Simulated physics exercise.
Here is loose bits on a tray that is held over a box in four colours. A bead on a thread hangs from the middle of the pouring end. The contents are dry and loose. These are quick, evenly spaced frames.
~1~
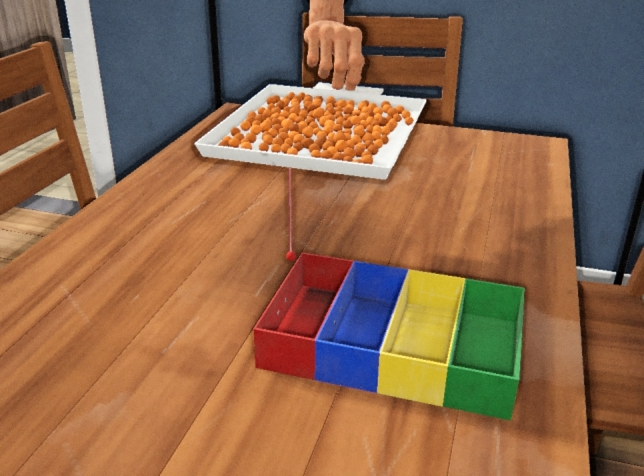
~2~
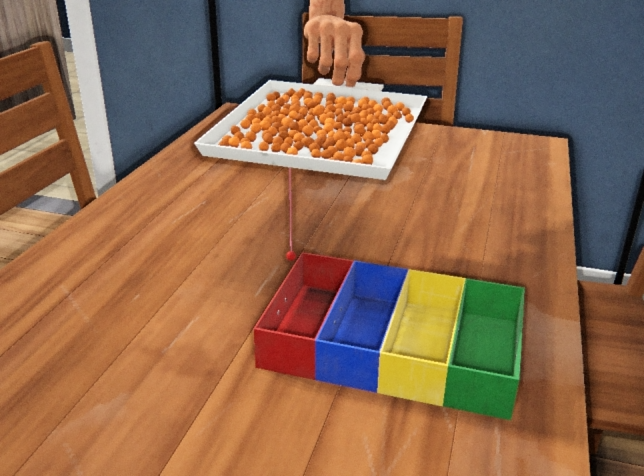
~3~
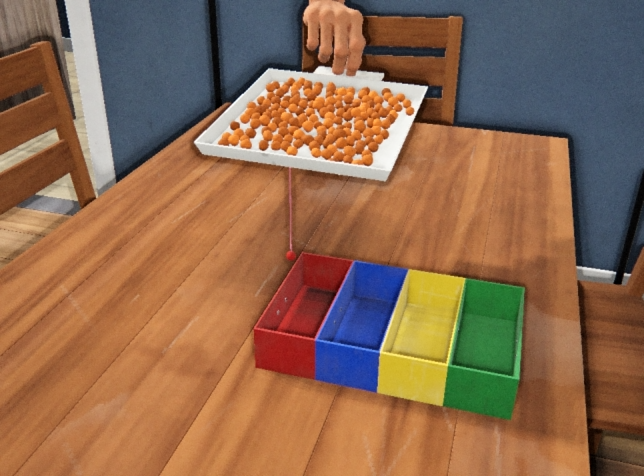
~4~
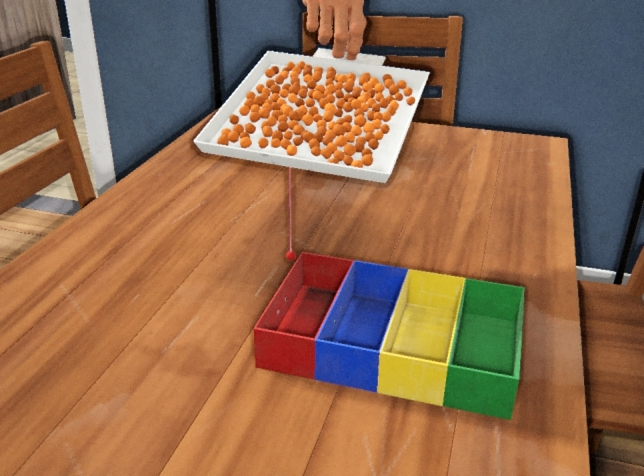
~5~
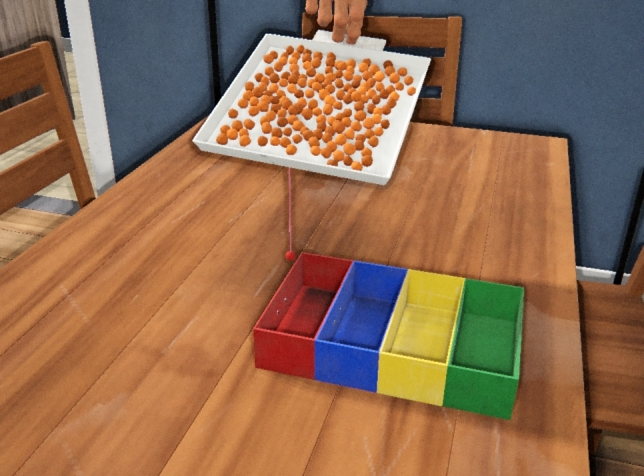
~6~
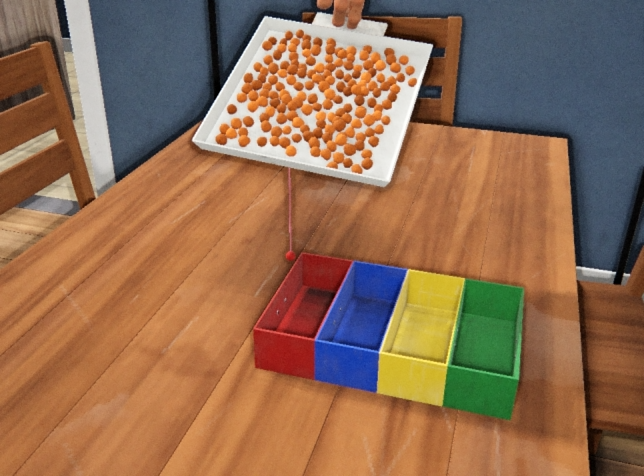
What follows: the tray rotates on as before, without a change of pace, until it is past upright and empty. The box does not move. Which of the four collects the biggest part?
The blue cell gets the most.
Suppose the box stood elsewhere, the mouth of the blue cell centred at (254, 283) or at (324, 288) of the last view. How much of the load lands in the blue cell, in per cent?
Near 20 % and 40 %.
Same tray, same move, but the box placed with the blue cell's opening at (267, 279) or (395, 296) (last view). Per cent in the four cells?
About 90 and 70 per cent.
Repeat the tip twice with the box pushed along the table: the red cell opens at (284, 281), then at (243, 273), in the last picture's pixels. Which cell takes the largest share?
First the cell in blue, then the yellow cell.
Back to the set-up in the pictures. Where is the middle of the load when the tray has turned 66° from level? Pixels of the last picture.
Roughly at (319, 126).
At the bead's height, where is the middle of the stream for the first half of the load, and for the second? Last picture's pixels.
Around (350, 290) and then (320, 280).
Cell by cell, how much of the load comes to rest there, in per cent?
In per cent, red cell 30, blue cell 40, yellow cell 10 and green cell 0.
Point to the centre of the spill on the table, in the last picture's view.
Near (208, 349).
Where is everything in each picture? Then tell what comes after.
The first frame shows corners of the pouring end (202, 142) and (386, 165), level; middle of the load (330, 125), coated peanuts; bead on its thread (291, 256); red cell (285, 350); blue cell (347, 362); yellow cell (412, 375); green cell (480, 389).
The second frame shows corners of the pouring end (202, 142) and (386, 165), level; middle of the load (331, 123).
The third frame shows corners of the pouring end (202, 141) and (386, 167), tipped barely, lowest at the right corner; middle of the load (331, 117).
The fourth frame shows corners of the pouring end (201, 139) and (386, 170), tipped a little, lowest at the right corner; middle of the load (331, 109).
The fifth frame shows corners of the pouring end (200, 138) and (385, 173), tipped clearly, lowest at the right corner; middle of the load (330, 101).
The sixth frame shows corners of the pouring end (199, 138) and (385, 176), tipped clearly, lowest at the right corner; middle of the load (330, 94); red cell (284, 350); blue cell (347, 362); yellow cell (412, 375); green cell (480, 389).
Just after the last frame, tray tipped steeply; almost all on the tray; just a few in the red cell; just a few falling or outside the box.
A moment on, tray tipped past a quarter turn; roughly a quarter on the tray; roughly a quarter in the blue cell; about a tenth in the red cell; about a tenth in the yellow cell; roughly a quarter falling or outside the box.
Further on, tray tipped past a quarter turn; roughly half in the blue cell; roughly a third in the red cell; about a tenth in the yellow cell; just a few in the green cell; roughly a quarter falling or outside the box.
When it is over, tray tipped past a quarter turn; roughly half in the blue cell; roughly a third in the red cell; about a tenth in the yellow cell; just a few in the green cell; roughly a quarter outside the box.
